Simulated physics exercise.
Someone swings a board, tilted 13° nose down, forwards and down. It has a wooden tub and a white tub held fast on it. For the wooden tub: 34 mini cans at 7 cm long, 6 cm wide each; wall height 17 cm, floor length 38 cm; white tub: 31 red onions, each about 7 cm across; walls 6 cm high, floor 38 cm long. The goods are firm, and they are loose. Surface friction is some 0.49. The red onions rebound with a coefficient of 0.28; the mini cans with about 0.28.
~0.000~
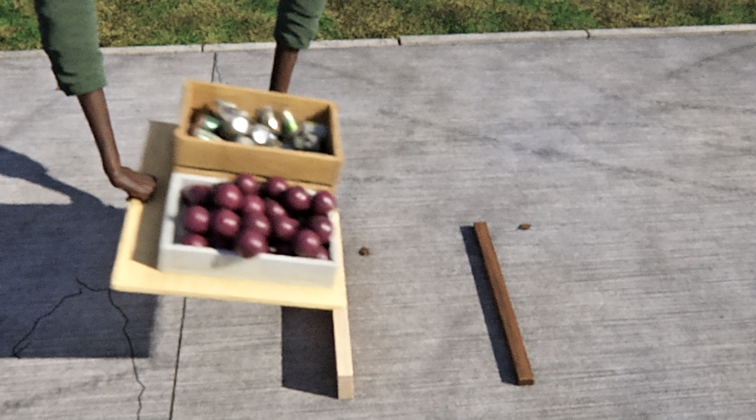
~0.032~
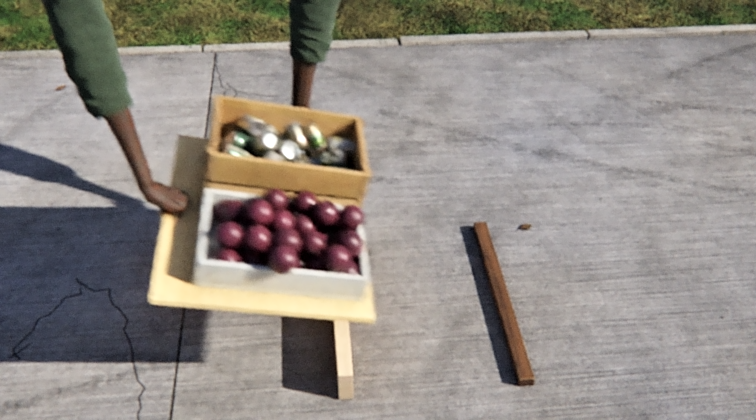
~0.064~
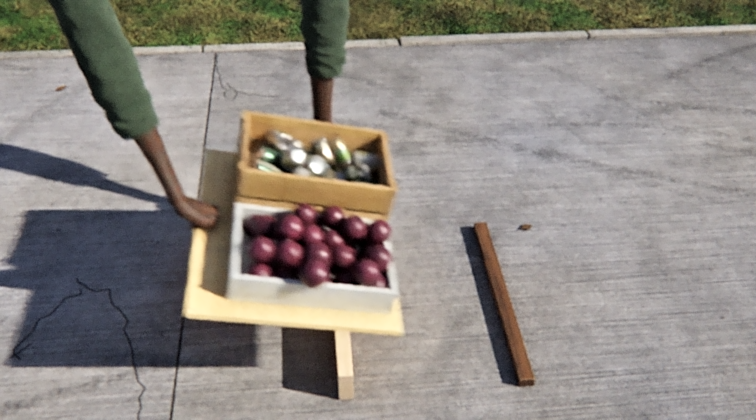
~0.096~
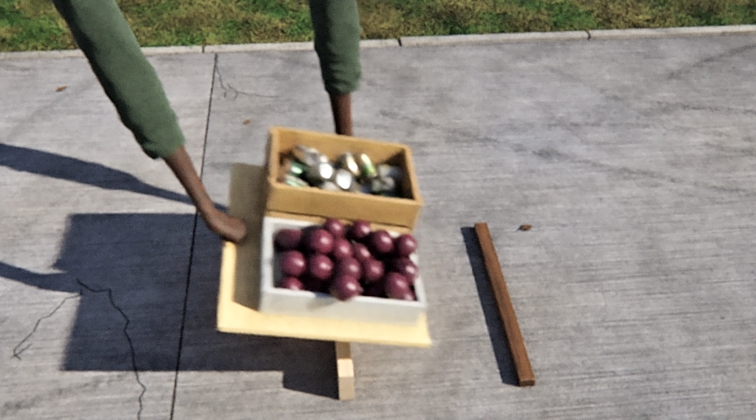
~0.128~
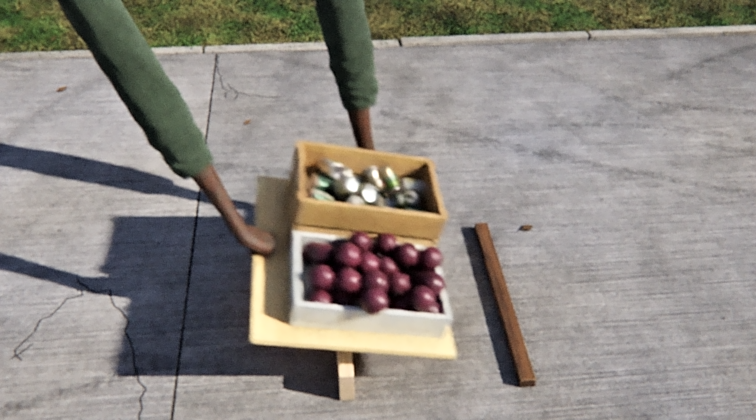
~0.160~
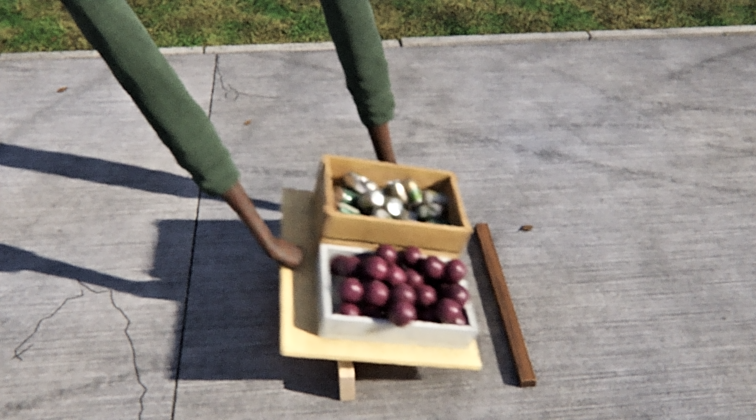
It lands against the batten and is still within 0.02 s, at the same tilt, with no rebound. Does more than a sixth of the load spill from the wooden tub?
Spillage: South of a sixth.
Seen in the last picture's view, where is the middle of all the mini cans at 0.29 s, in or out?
I'd put the middle close to (436, 235).
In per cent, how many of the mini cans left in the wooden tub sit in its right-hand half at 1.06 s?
Around 60 per cent.
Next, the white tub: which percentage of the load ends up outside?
The white tub comes in at 25 in a hundred.
After 0.21 s, touchdown against the batten.
After 0.29 s, the wooden tub has all 34 and the white tub is down by 2 of 31.
After 0.41 s, the wooden tub has all 34 and the white tub is down by 5 of 31.
After 0.63 s, the wooden tub is down by 1 of 34 and the white tub is down by 8 of 31.
When it is over (at 1.06 s), the wooden tub is down by 1 of 34 and the white tub is down by 8 of 31. Asked share, 1 of 34, 3 per cent.
